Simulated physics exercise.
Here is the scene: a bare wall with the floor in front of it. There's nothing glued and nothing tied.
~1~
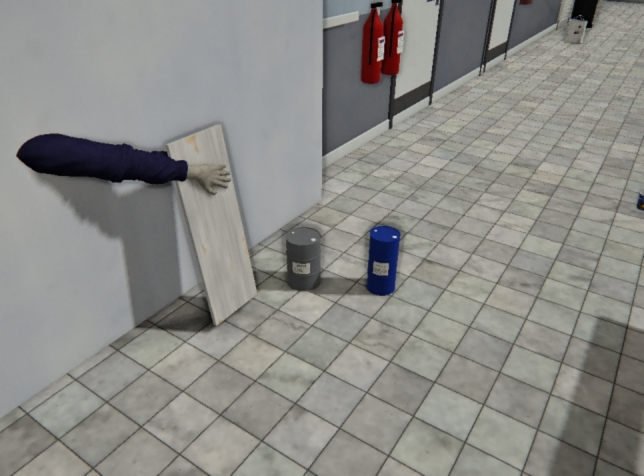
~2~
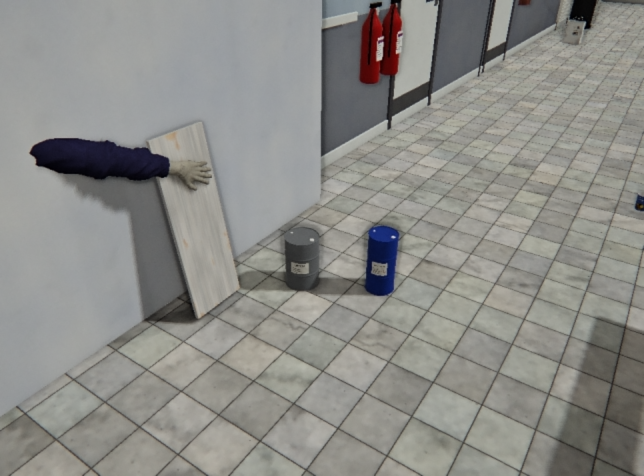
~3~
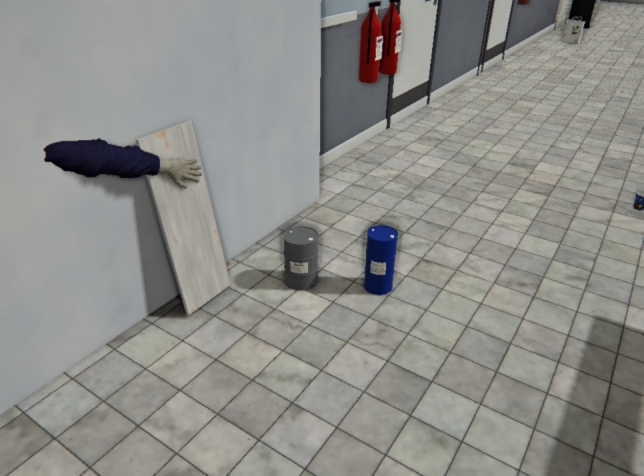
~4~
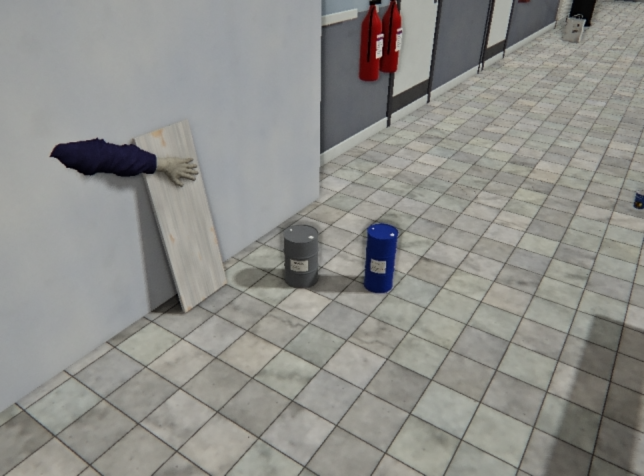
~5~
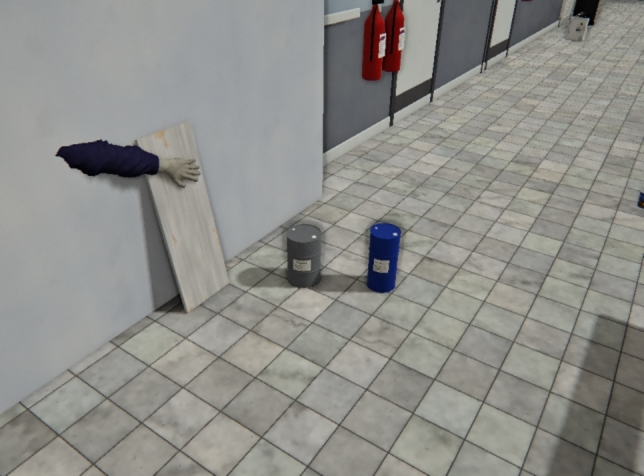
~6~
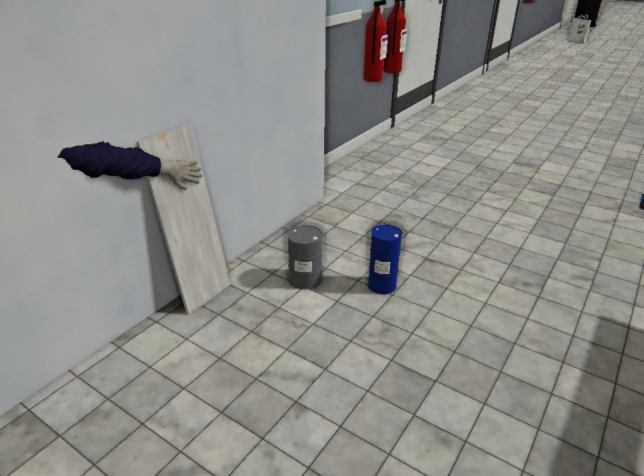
In a tiled corridor, a gloved hand moves a white board left against the wall.
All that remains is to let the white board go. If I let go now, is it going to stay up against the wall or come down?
Keeps its footing.
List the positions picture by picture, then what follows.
In the first frame, not yet at the wall; white board (217, 229); blue canister (383, 261).
In the second frame, not yet at the wall; white board (199, 224); blue canister (381, 261).
In the third frame, not yet at the wall; white board (189, 221); blue canister (380, 260).
In the fourth frame, not yet at the wall; white board (185, 220); blue canister (380, 259).
In the fifth frame, propped up under the hand; white board (188, 220); blue canister (383, 258).
In the sixth frame, propped up under the hand; white board (189, 222); blue canister (385, 260).
Then, 0.60 s on from there, no change.
Then, 1.20 s on from there, white board resting near (189, 222).
In the end, all 3 unmoved. At the end, from the last picture's camera, white board near (189, 222). The board holds.
